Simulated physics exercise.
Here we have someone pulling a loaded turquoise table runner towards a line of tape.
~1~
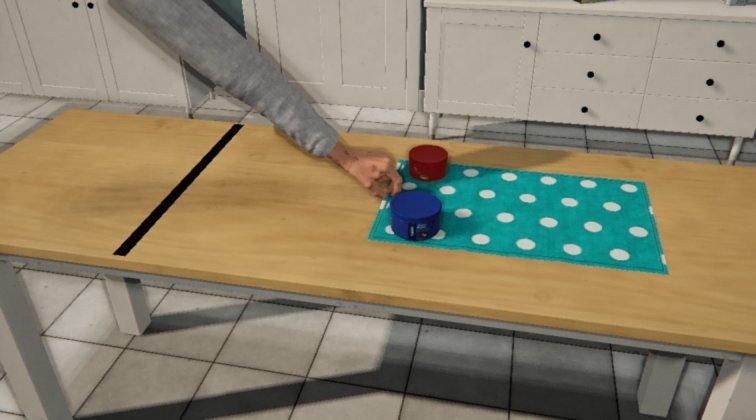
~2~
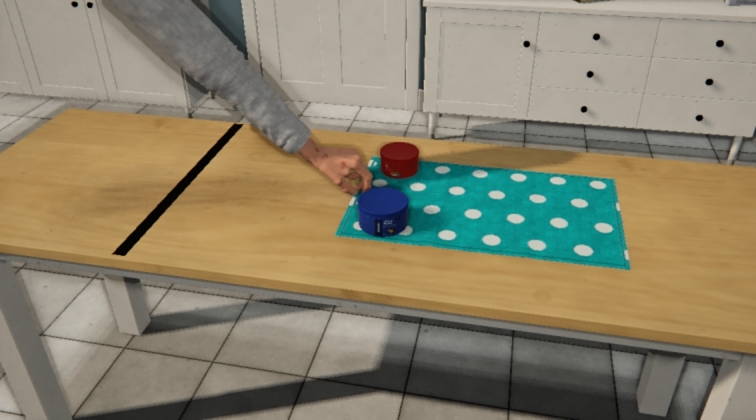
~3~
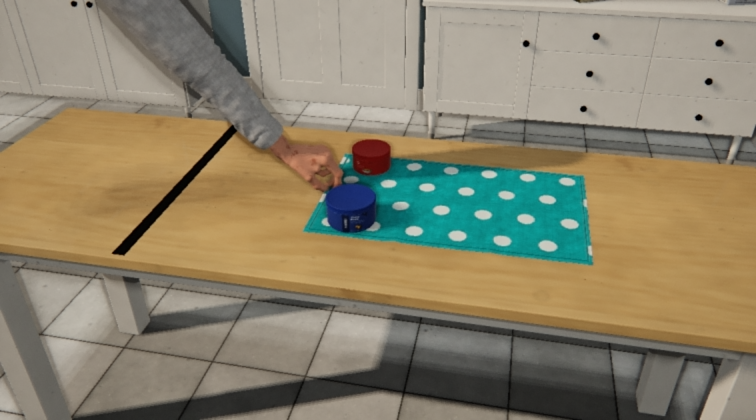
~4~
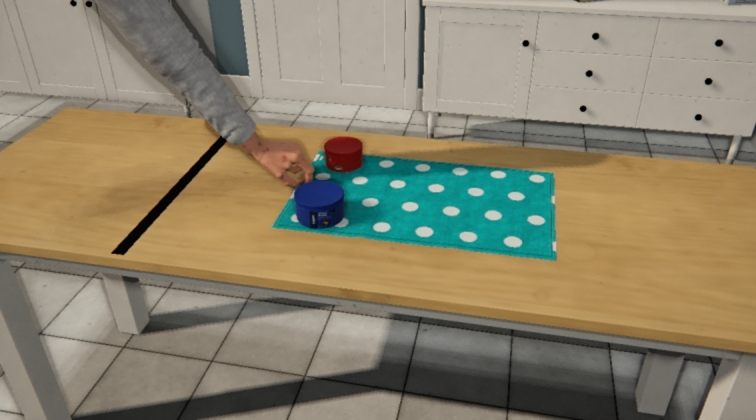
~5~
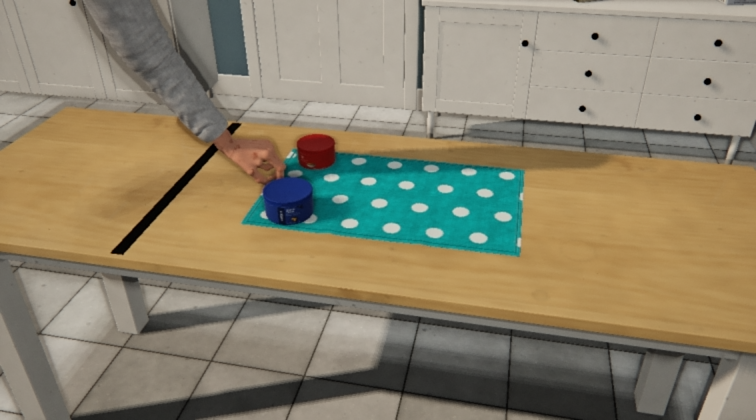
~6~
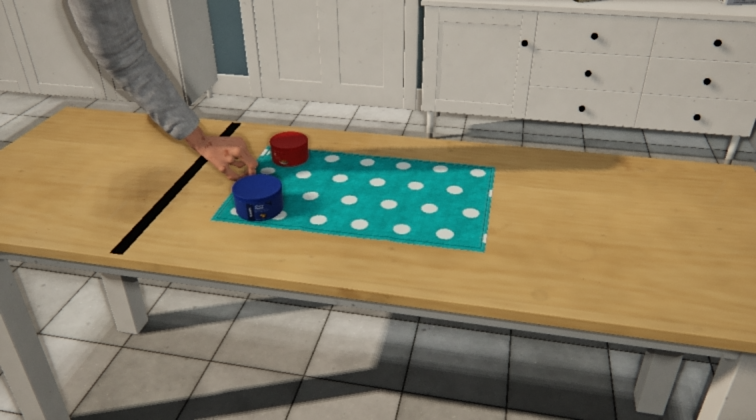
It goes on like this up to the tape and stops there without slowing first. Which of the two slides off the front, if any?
The blue tub leaves the cloth, the red tub shoots off the front.
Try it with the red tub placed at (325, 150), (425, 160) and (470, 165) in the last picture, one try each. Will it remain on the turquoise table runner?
First try: It comes off; second try: It remains aboard; third try: It stays on.
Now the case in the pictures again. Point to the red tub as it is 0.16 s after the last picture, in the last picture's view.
Around (212, 142).
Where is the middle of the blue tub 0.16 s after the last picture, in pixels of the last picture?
Near (172, 188).
Then, 0.05 s on from there, hem short of the tape; blue tub on the cloth near (229, 194); red tub on the cloth near (263, 147).
Then, 0.16 s on from there, hem at the tape; blue tub on the cloth near (172, 188); red tub ahead of the hem near (212, 142).
In the end, hem at the tape; blue tub ahead of the hem near (123, 184); red tub ahead of the hem near (167, 139). The blue tub shoots off the front and the red tub slides clear of the cloth.
